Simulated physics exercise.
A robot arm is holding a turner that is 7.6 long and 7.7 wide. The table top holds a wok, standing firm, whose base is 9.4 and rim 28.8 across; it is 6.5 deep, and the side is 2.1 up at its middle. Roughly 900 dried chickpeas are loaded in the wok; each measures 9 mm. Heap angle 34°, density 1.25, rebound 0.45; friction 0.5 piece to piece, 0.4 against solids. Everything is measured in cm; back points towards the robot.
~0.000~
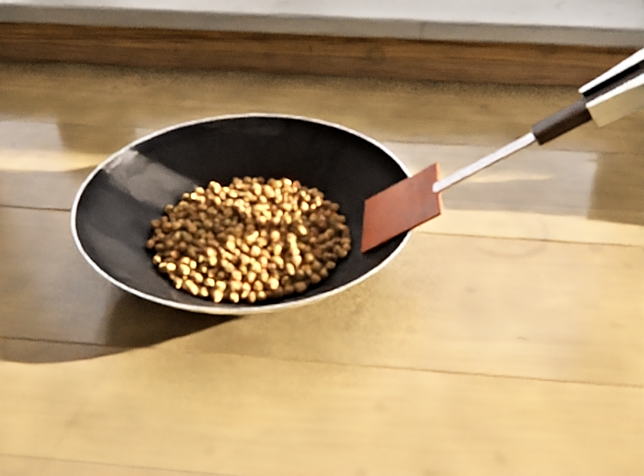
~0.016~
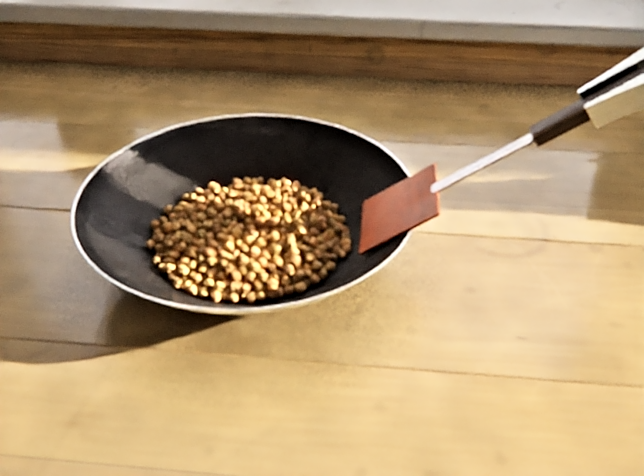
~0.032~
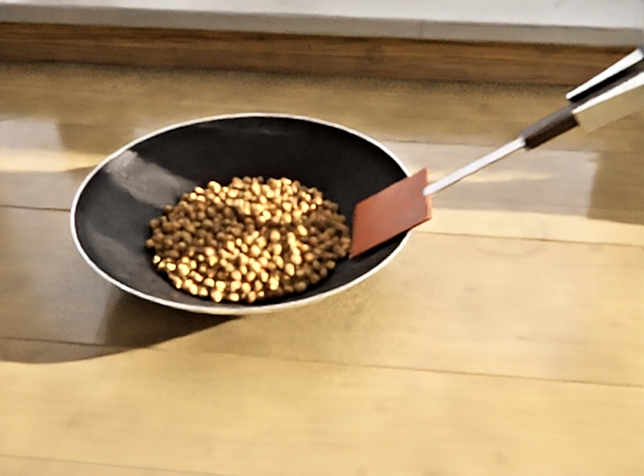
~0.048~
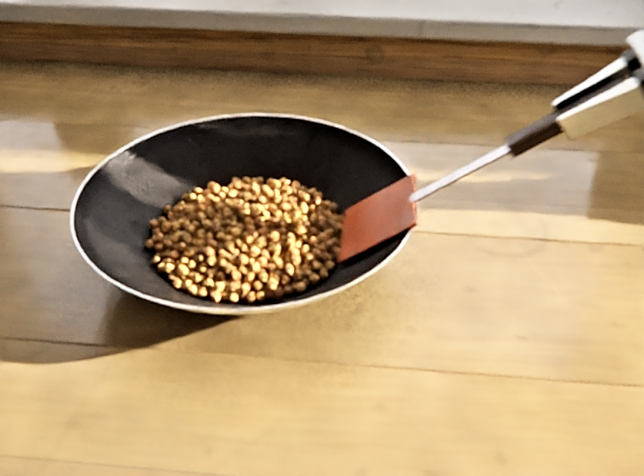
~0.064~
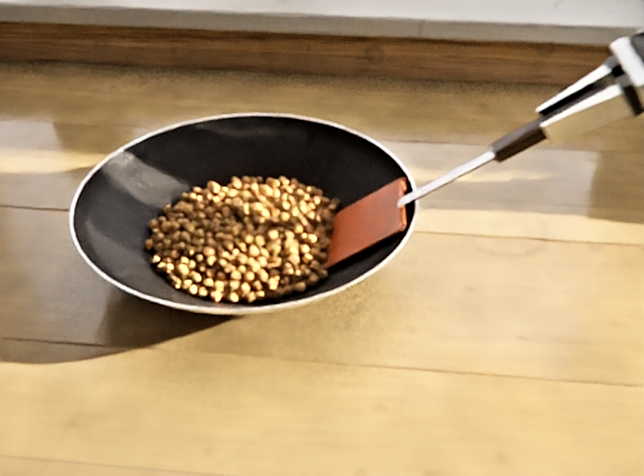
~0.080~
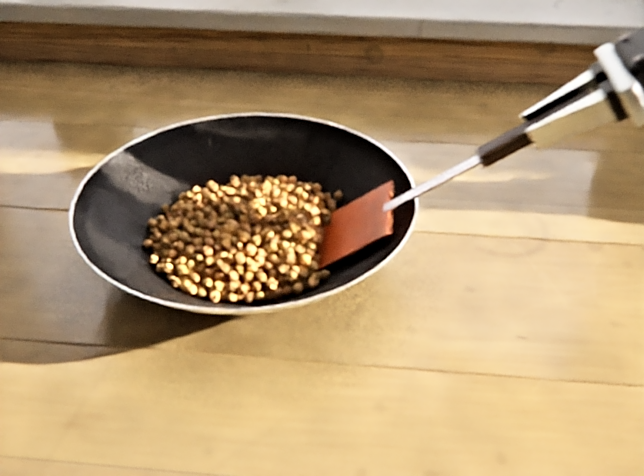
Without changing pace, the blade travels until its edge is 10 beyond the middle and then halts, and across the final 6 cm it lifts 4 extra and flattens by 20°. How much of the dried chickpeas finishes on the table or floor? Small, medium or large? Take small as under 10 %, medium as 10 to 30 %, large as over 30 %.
Medium, so between 10 and 30 %.
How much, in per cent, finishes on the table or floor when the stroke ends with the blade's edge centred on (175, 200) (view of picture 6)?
I'd estimate about 0 per cent.
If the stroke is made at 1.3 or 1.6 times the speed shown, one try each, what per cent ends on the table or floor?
Some 25 per cent, then some 35 per cent, on the table or floor.
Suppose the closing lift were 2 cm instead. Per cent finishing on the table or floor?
I'd reckon around 15 per cent.
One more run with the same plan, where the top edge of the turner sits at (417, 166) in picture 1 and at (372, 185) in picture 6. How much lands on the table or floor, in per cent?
Roughly 15 %.
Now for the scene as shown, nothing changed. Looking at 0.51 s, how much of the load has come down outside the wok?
I'd put it at around 10 per cent.
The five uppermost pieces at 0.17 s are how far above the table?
Height: Some 5 cm.
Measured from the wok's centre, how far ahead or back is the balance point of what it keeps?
Ahead of centre, roughly 4.0 centimetres.
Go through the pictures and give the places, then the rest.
The turner top edge at (439, 187), sloping 37°; upper third of the load around (250, 228), from x 150 to 345, top at y 180; 900 in the wok, in the first frame.
The turner top edge at (438, 188), sloping 37°; upper third of the load around (249, 228), from x 150 to 345, top at y 180, in the second frame.
The turner top edge at (429, 192), sloping 37°; upper third of the load around (249, 228), from x 150 to 345, top at y 180, in the third frame.
The turner top edge at (416, 197), sloping 37°; upper third of the load around (249, 228), from x 150 to 345, top at y 180, in the fourth frame.
The turner top edge at (403, 202), sloping 37°; upper third of the load around (252, 228), from x 150 to 340, top at y 180, in the fifth frame.
The turner top edge at (390, 206), sloping 37°; upper third of the load around (250, 225), from x 150 to 340, top at y 180; 900 in the wok, in the sixth frame.
After 0.17 s, sloping 37°, highest piece 5 above the table; 900 in the wok.
After 0.27 s, sloping 31°, highest piece 7 above the table; 900 in the wok.
After 0.51 s, sloping 17°, highest piece 9 above the table; 736 in the wok, 73 on the table or floor, 91 on the blade or in flight.
After 1.56 s, sloping 17°, highest piece 6 above the table; 736 in the wok, 164 on the table or floor.
In the end, 736 in the wok, 164 on the table or floor. That is 18 % on the table or floor.
